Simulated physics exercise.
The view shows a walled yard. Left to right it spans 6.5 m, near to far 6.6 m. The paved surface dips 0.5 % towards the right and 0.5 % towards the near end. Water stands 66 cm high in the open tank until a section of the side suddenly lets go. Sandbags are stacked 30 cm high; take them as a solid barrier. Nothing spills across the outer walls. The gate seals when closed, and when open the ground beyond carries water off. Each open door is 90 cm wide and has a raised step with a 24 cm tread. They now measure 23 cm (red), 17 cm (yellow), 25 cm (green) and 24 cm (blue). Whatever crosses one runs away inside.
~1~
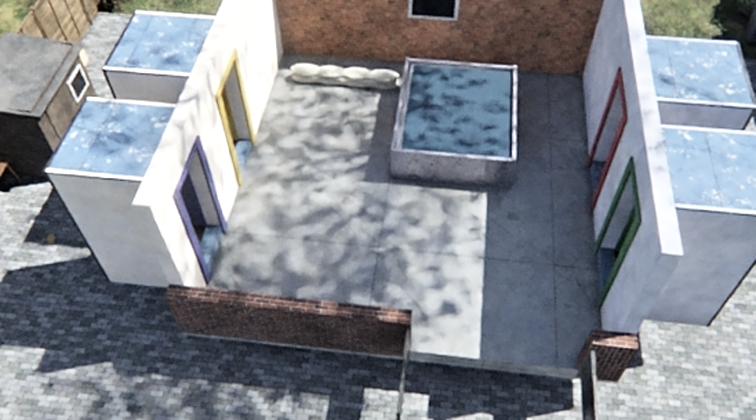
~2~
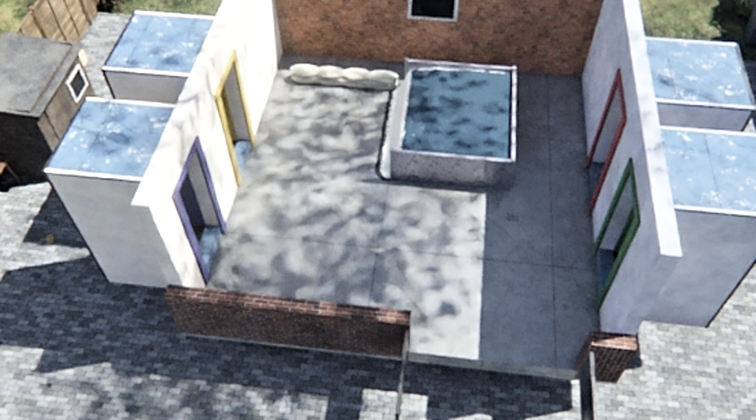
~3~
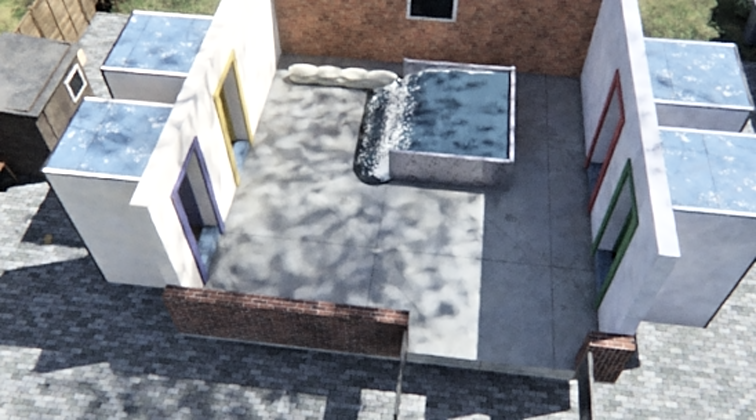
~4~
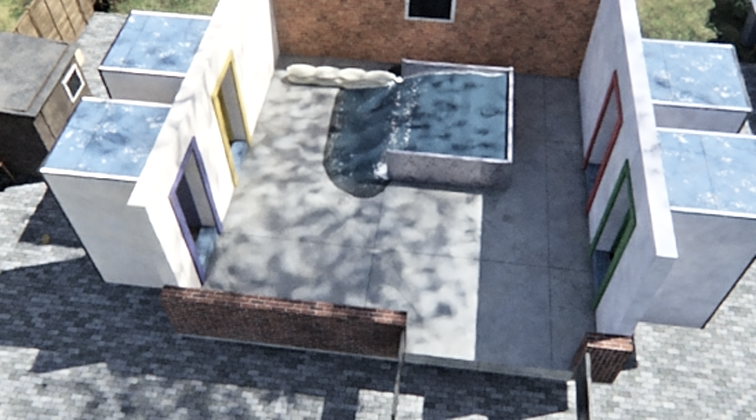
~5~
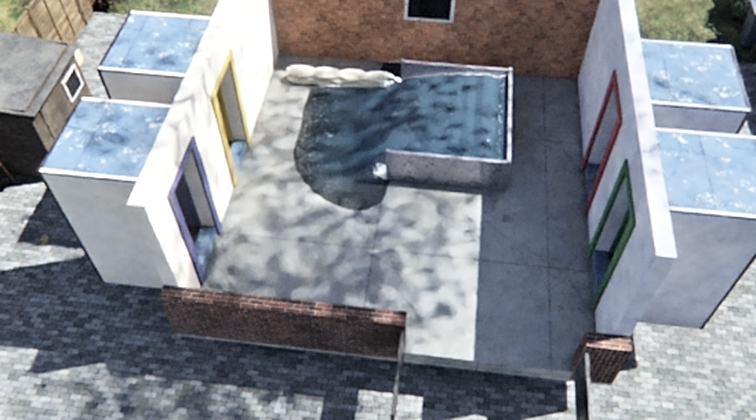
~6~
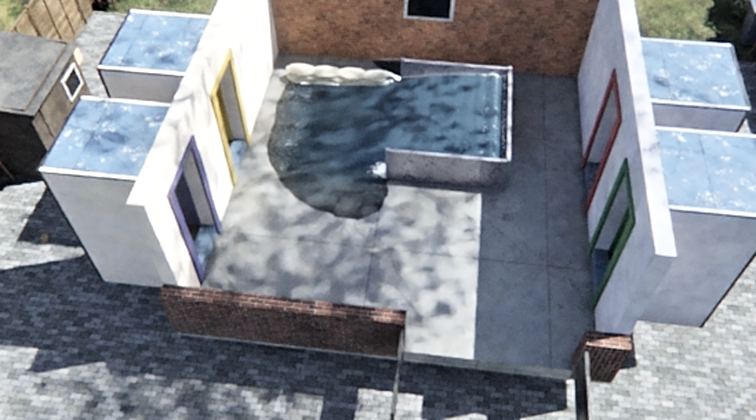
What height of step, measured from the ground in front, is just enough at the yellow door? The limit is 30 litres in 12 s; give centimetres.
Some 26 cm above the ground.
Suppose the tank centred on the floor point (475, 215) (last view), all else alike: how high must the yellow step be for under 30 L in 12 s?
Then roughly 26 cm.
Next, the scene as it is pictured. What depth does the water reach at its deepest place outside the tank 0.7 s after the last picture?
Up to some 46 cm.
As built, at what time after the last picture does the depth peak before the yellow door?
At about 1.6 s.
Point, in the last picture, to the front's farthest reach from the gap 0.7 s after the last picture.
Around (224, 216).
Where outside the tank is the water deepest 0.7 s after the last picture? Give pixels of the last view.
Around (266, 119).
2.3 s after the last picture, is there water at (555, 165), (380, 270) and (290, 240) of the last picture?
In turn: Not reached, still dry, wet.
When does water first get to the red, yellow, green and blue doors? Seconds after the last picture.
Red 5.0 s, yellow 0.2 s, green 4.5 s, blue 1.1 s.
Then, 0.7 s after the last picture water covers 30 % of the floor, deepest (46 cm) near (266, 119); 29 cm at the yellow door, 10 litres in over its 17 cm step.
Then, 2.3 s after the last picture water covers 45 % of the floor, deepest (37 cm) near (192, 312); 27 cm at the yellow door, 110 litres in over its 17 cm step.
Then, 11.3 s after the last picture water covers 95 % of the floor, deepest (12 cm) near (598, 359); 8 cm at the yellow door, 133 litres in over its 17 cm step.
At the yellow door as built, the water peaked near 34 cm, 1.5 s after the last picture.
Run again over the same 12 s with other heights there, 76 litres in over 21 cm, 16 litres over 28.5 cm. The limit of 30 litres is kept from about 26 cm up.
